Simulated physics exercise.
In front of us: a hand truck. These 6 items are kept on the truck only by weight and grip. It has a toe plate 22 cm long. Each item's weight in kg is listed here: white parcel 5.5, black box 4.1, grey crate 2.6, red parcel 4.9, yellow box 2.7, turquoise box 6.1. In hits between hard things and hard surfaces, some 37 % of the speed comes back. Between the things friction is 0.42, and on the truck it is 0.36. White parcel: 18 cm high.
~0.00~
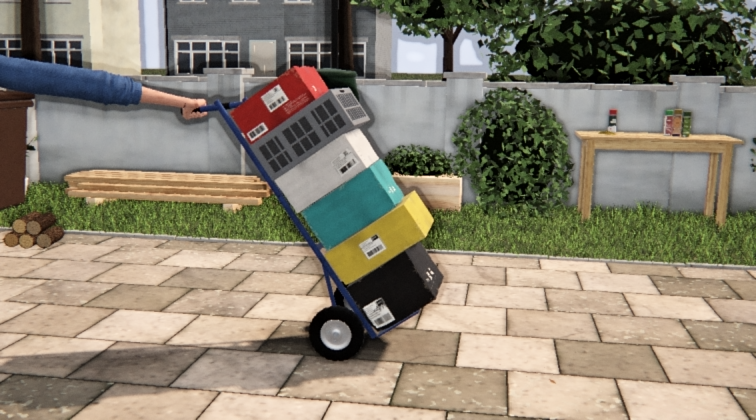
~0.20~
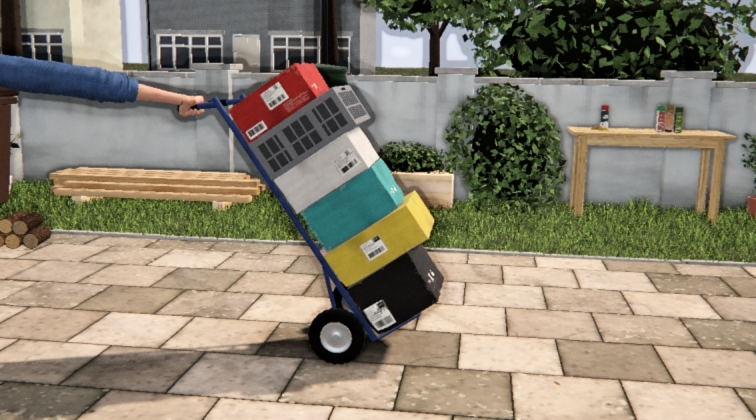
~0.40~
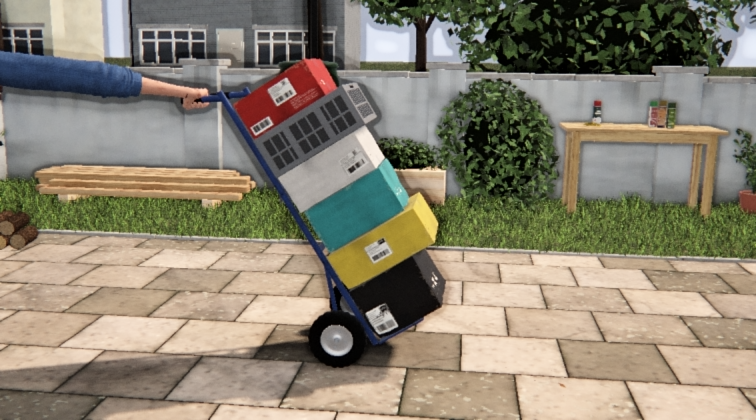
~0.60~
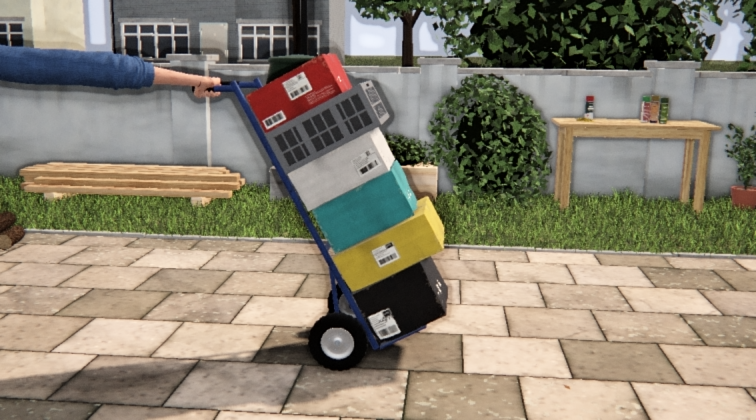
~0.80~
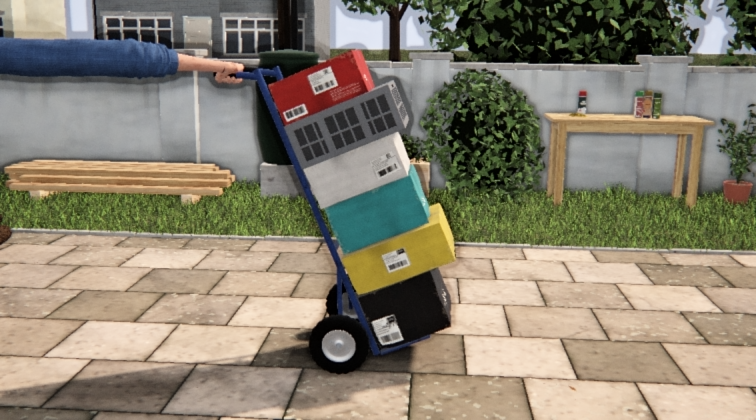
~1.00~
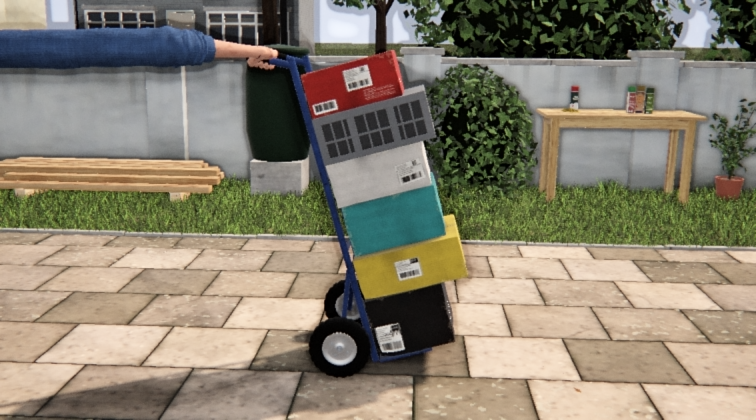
A blue hand truck, gripped by a blue-sleeved arm reaching in from the left, is seen from the side on a sunlit stone-paved yard with grass and a grey wall behind. It carries six stacked boxes: black lowest, then yellow, turquoise, white, grey and red on top, with a wooden table at right. The arm raises the leaning truck steadily more upright while the background slides slightly left.
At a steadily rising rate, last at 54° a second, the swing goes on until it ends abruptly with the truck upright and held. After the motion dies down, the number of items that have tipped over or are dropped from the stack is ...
... three or more.
After 1.90 s, truck upright; grey crate and red parcel now dropped from the stack; white parcel 28° off its base near (510, 194); black box 27° off its base near (432, 313).
After 2.40 s, truck upright; white parcel, yellow box and turquoise box now dropped from the stack; black box on its side near (482, 319).
In the end (3.5 s), dropped from the stack, white parcel, grey crate, red parcel, yellow box and turquoise box; toppled on the truck, black box. At the end, from the last picture's camera, white parcel near (751, 322), black box near (482, 321).
